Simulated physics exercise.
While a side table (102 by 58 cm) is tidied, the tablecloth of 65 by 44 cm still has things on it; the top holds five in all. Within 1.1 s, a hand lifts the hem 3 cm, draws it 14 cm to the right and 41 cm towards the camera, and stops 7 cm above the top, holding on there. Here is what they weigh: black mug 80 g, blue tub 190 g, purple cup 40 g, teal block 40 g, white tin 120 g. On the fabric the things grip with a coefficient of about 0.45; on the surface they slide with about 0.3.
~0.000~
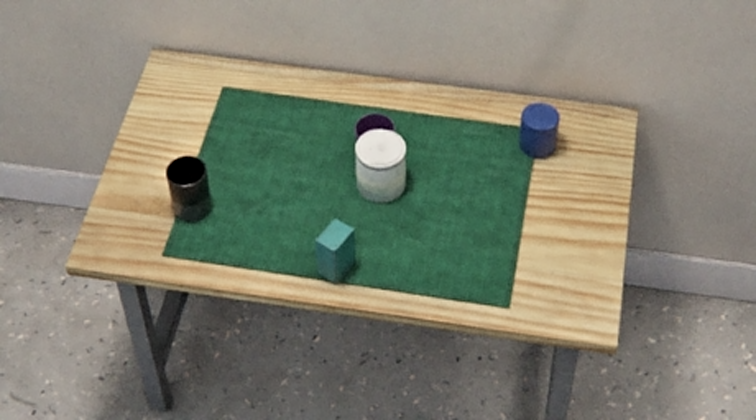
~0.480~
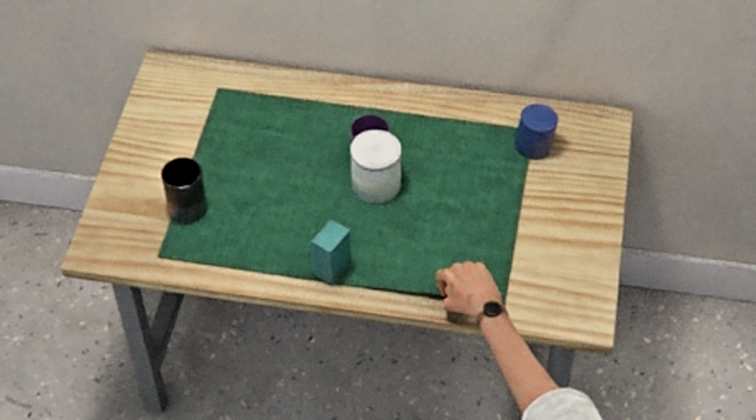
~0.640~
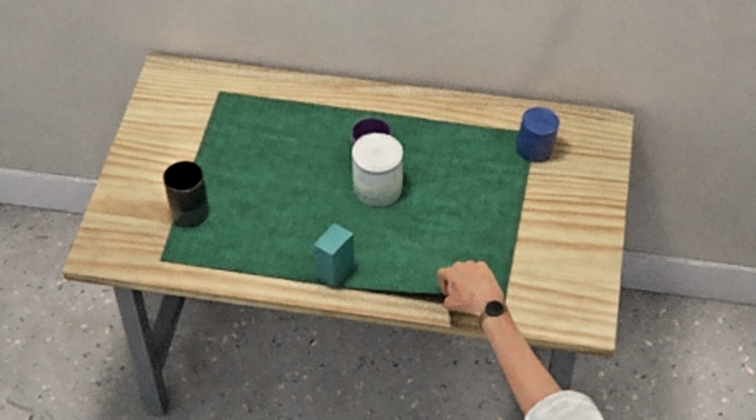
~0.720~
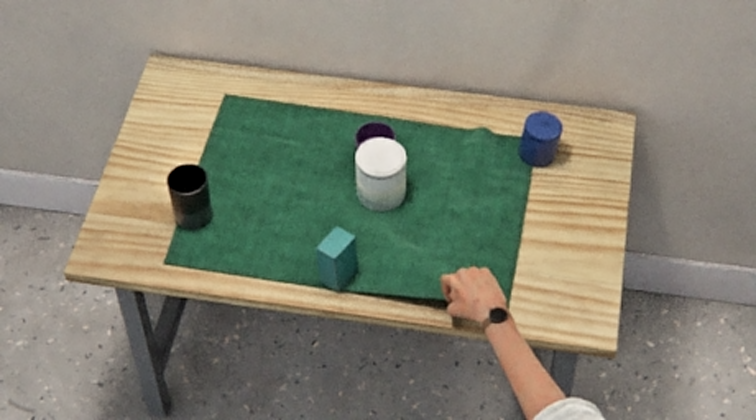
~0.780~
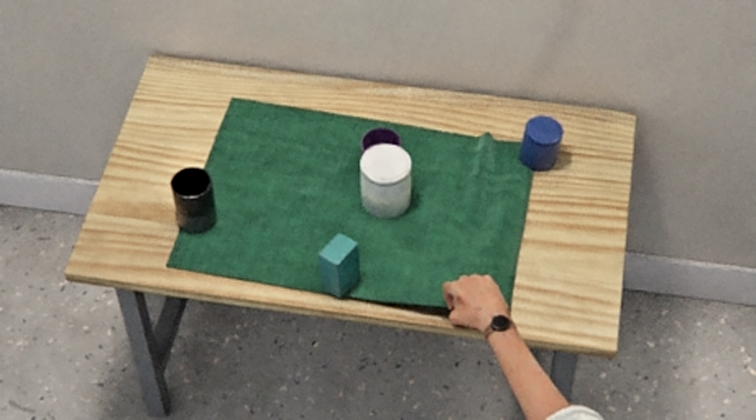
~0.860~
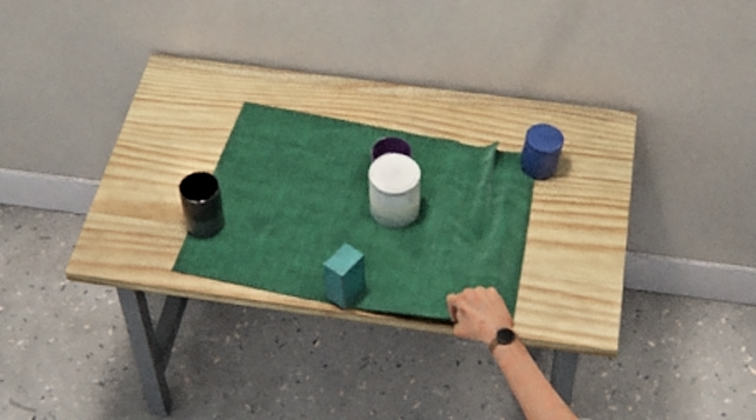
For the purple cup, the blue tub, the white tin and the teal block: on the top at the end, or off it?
The purple cup won't stay, the blue tub won't leave, the white tin won't stay, the teal block won't stay.
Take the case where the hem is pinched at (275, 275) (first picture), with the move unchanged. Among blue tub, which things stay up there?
Result - blue tub is still up there.
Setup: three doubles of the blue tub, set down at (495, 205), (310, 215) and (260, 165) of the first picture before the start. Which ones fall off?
Respectively, the copies end as follows: Gone from the top, gone from the top, gone from the top.
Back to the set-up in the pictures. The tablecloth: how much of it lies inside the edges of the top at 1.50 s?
Share within the edges: Approx. 35 %.
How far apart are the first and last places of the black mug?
The black mug ends up over the edge.
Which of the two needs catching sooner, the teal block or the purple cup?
First: Teal.
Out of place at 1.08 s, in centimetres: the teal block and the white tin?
Teal block: 15 cm; white tin: 20 cm.
At 1.1 s, 80 % of the tablecloth is still over the top; purple cup 19 cm off its start, white tin 18 cm off its start, teal block 15 cm off its start.
At 1.3 s, 60 % of the tablecloth is still over the top; purple cup 31 cm off its start, white tin 30 cm off its start, teal block over the edge.
At 1.5 s, 35 % of the tablecloth is still over the top; teal block over the edge, purple cup 44 cm off its start at (486, 296), white tin 44 cm off its start at (474, 344).
At 1.7 s, 5 % of the tablecloth is still over the top; purple cup over the edge, white tin over the edge, teal block over the edge.
At 3.3 s, 0 % of the tablecloth is still over the top; purple cup over the edge, white tin over the edge, teal block over the edge, blue tub 20 cm off its start at (551, 201).
